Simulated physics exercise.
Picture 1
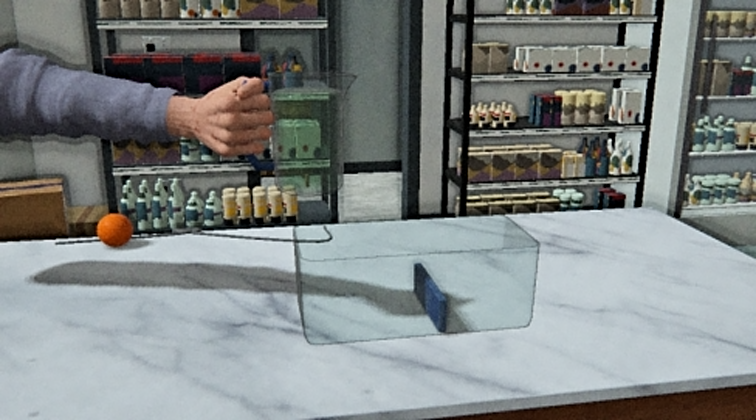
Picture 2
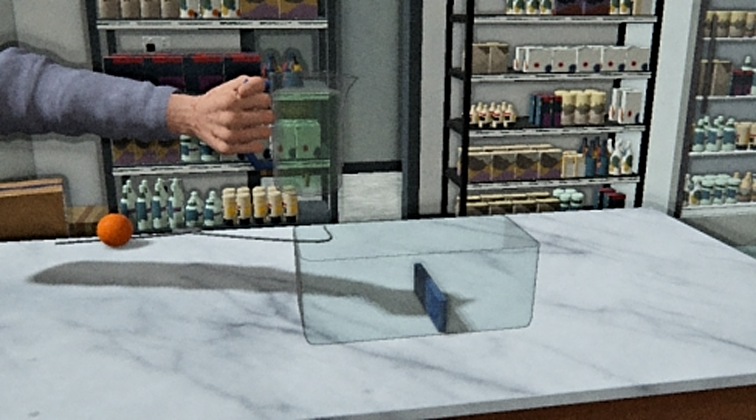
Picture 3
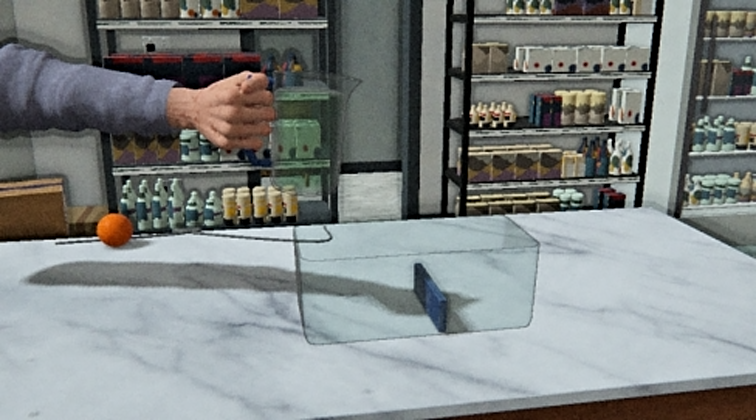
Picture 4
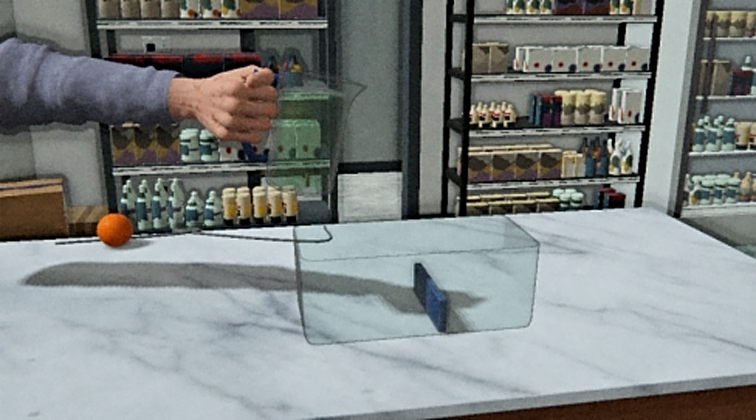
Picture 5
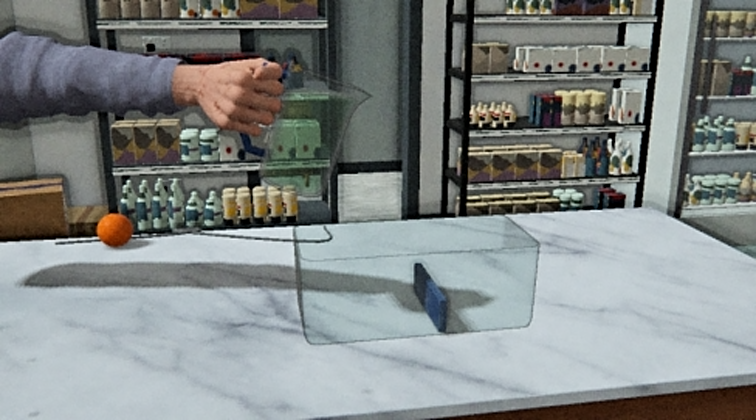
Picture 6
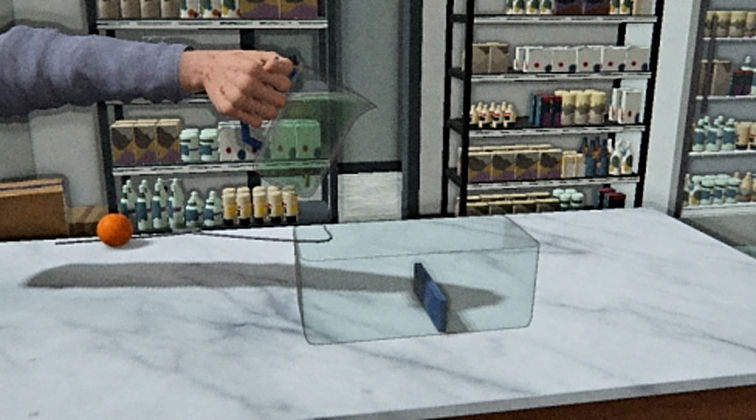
A fist at the end of a grey-purple sleeve holds a clear pitcher above a white marble counter, seen from the front and slightly above, with stocked shop shelves behind. An orange ball sits at the left, and a long transparent basin with an upright blue divider stands near the centre. The hand gradually tilts the pitcher rightward, shifting slightly right, while the camera stays still.
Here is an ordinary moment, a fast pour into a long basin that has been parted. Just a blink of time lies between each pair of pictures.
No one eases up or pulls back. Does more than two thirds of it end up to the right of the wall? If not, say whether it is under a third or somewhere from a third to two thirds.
No, a third to two thirds does.
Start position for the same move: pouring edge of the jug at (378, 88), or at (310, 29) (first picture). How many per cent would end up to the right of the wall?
First try: About 80 %; second try: About 5 %.
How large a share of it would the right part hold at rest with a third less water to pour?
Near 25 %.
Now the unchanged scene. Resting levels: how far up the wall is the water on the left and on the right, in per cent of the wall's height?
The left reads 30 in a hundred and the right 40 in a hundred.
A moment on, the jug is tipped on its side and 77 per cent is still to pour, 2 is left of the wall and 3 right of it.
Next, the jug is tipped on its side and 42 per cent is still to pour, 23 is left of the wall and 16 right of it.
Then the jug is tipped on its side and 17 per cent is still to pour, 36 is left of the wall and 38 right of it.
Later the jug is tipped on its side and 7 per cent is still to pour, 47 is left of the wall and 42 right of it.
Finally, 56 per cent lies left of the wall, 42 right of it and 1 outside.
